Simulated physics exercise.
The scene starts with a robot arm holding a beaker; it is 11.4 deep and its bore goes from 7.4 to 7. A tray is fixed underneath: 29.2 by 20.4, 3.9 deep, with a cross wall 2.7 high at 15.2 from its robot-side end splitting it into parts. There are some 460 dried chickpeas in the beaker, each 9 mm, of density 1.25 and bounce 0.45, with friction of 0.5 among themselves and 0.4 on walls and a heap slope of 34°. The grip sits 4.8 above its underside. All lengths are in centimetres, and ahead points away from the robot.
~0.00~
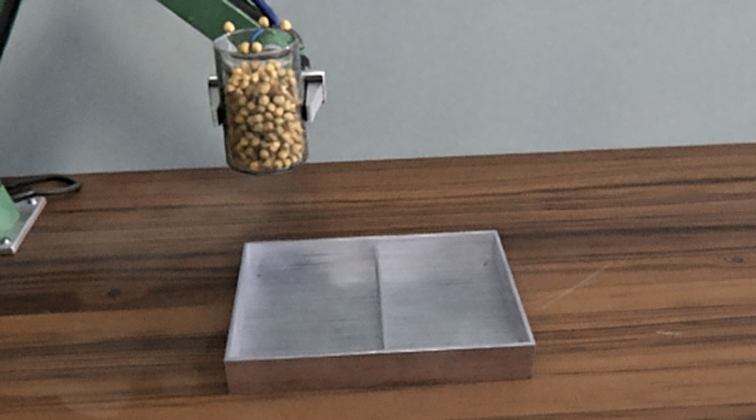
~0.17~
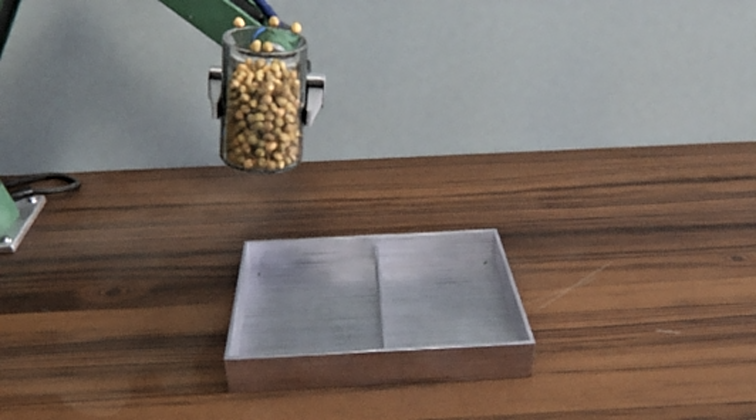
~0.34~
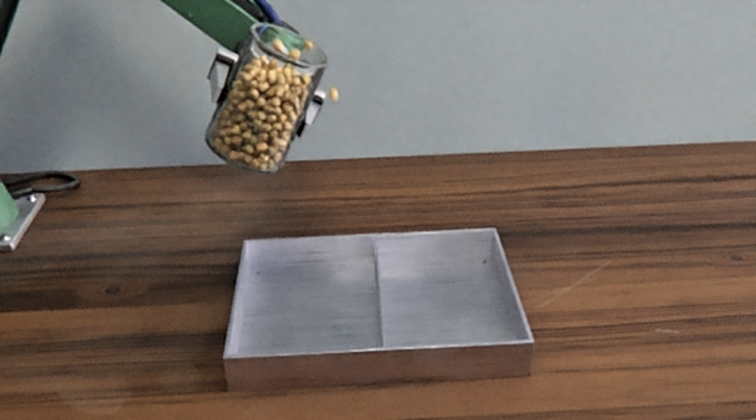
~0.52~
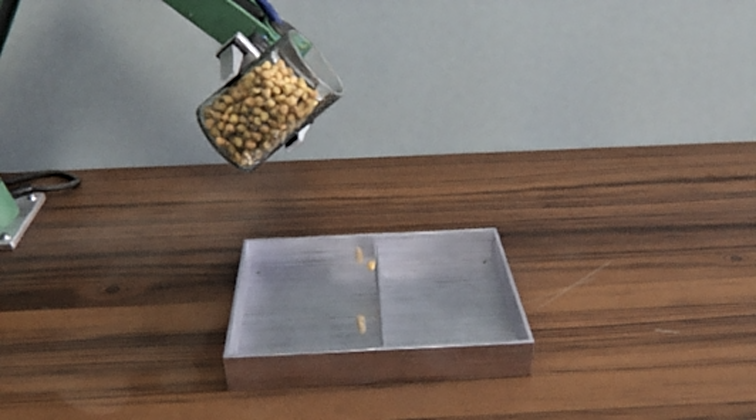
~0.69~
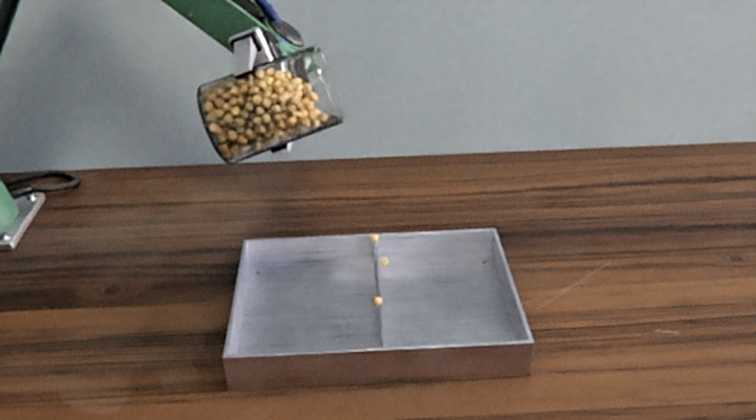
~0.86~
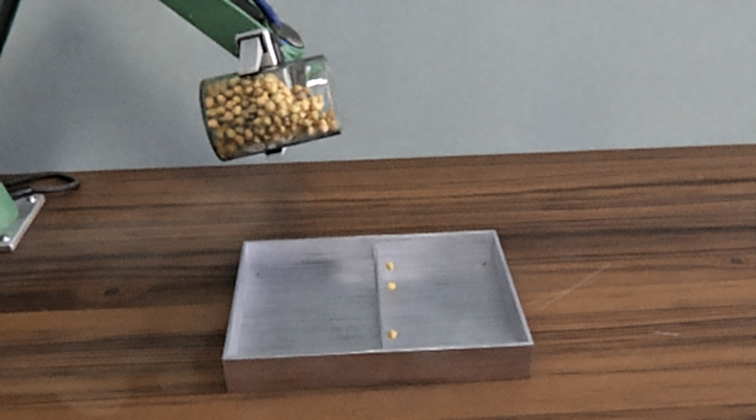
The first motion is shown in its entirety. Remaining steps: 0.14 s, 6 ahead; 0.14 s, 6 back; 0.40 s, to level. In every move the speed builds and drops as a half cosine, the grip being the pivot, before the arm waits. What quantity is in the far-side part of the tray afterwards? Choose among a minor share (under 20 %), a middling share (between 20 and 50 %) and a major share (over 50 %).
A middling share.
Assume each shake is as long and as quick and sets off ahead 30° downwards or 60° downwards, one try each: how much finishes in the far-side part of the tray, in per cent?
Roughly 10 per cent, then 5 per cent.
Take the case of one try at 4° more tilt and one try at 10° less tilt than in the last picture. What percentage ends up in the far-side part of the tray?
It would be around 35 and 10 per cent.
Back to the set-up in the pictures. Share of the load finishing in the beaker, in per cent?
Roughly 65 percent.
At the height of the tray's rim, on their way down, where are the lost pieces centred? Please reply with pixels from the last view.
Roughly at (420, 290).
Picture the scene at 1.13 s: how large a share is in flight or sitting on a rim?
Around 22 percent of the load.
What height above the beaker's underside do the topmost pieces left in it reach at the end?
It reaches close to 7.5 cm in the end.
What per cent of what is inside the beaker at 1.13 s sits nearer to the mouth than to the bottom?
About 60 percent.
By 1.13 s, tilted 79° forward, highest piece 28 above the table; 353 in the beaker, 3 in the far-side part, 100 in flight or on a rim.
By 1.40 s, tilted 20° forward, highest piece 31 above the table; 300 in the beaker, 123 in the far-side part, 26 in the robot-side part, 1 on the table or floor, 6 in flight or on a rim.
By 1.74 s, level, highest piece 28 above the table; 300 in the beaker, 125 in the far-side part, 26 in the robot-side part, 5 on the table or floor.
By 2.79 s, level, highest piece 28 above the table; 300 in the beaker, 125 in the far-side part, 26 in the robot-side part, 5 on the table or floor.
Final count, 300 in the beaker, 125 in the far-side part, 26 in the robot-side part, 5 on the table or floor. That is 27 % in the far-side part of the tray.
